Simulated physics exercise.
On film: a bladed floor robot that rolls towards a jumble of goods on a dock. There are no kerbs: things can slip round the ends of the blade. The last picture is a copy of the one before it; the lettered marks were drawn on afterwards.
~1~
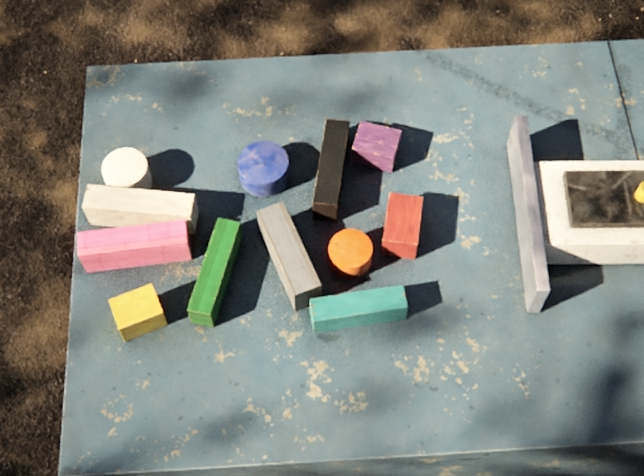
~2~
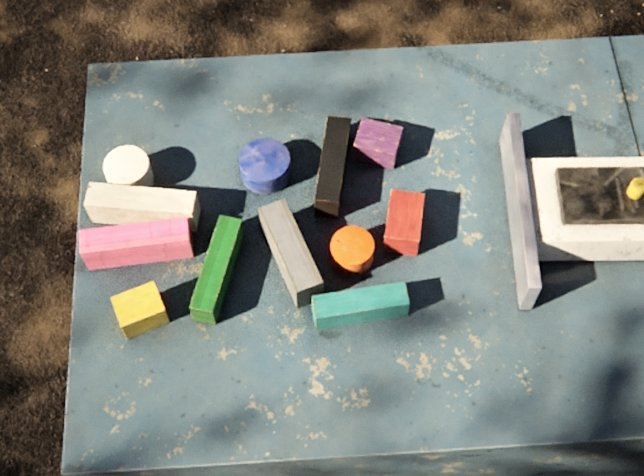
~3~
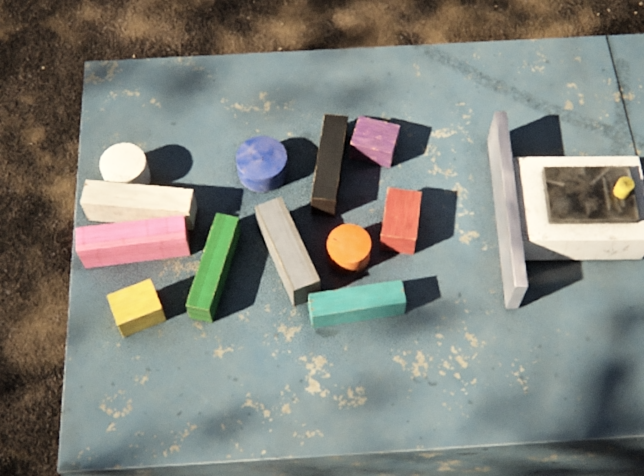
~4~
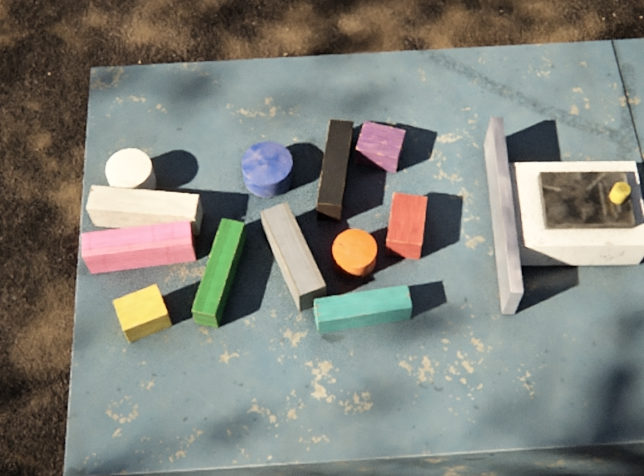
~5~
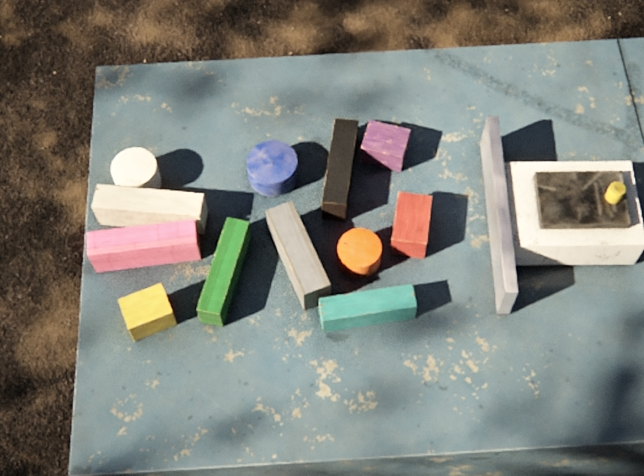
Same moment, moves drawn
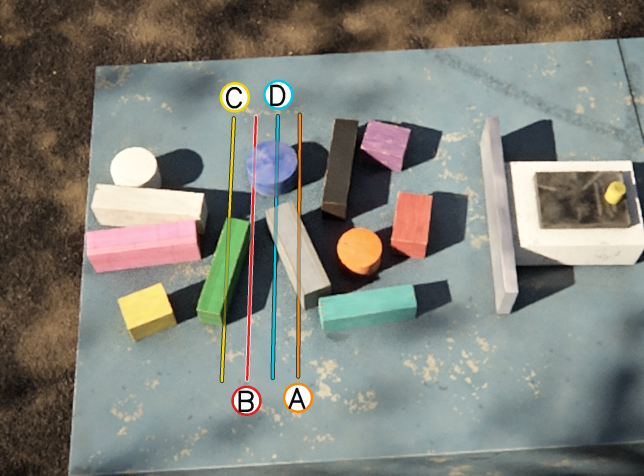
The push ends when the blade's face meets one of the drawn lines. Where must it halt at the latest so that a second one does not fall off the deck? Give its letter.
C is the last line within the limit.
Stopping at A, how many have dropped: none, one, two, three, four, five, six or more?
The count is none.
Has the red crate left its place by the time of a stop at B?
Yes.
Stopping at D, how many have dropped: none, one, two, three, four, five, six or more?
In all, none.
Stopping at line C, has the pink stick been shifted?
Yes.
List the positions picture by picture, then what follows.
The first picture shows grey stick (289, 256); blue canister (264, 169); purple crate (376, 147).
The second picture shows robot (596, 194); black stick (333, 166).
The third picture shows robot (583, 194); orange canister (349, 250).
The fourth picture shows robot (579, 199); red crate (406, 226).
The fifth picture shows robot (575, 199); white bar (151, 209); green stick (225, 271); white canister (136, 175).
On the marked copy, A at (299, 236); B at (252, 239); C at (228, 240); D at (275, 238).
Taking C. A third of the way, robot (475, 204); purple crate (370, 148); turquoise bar (349, 310).
Two thirds of the way, robot (375, 210); blue canister (207, 176); green stick (211, 270).
When it is over, robot (302, 214); pink stick (84, 240); white canister (96, 169); none fallen.
As for the rest, A is within the limit but short; B is within the limit but short; D is within the limit but short.
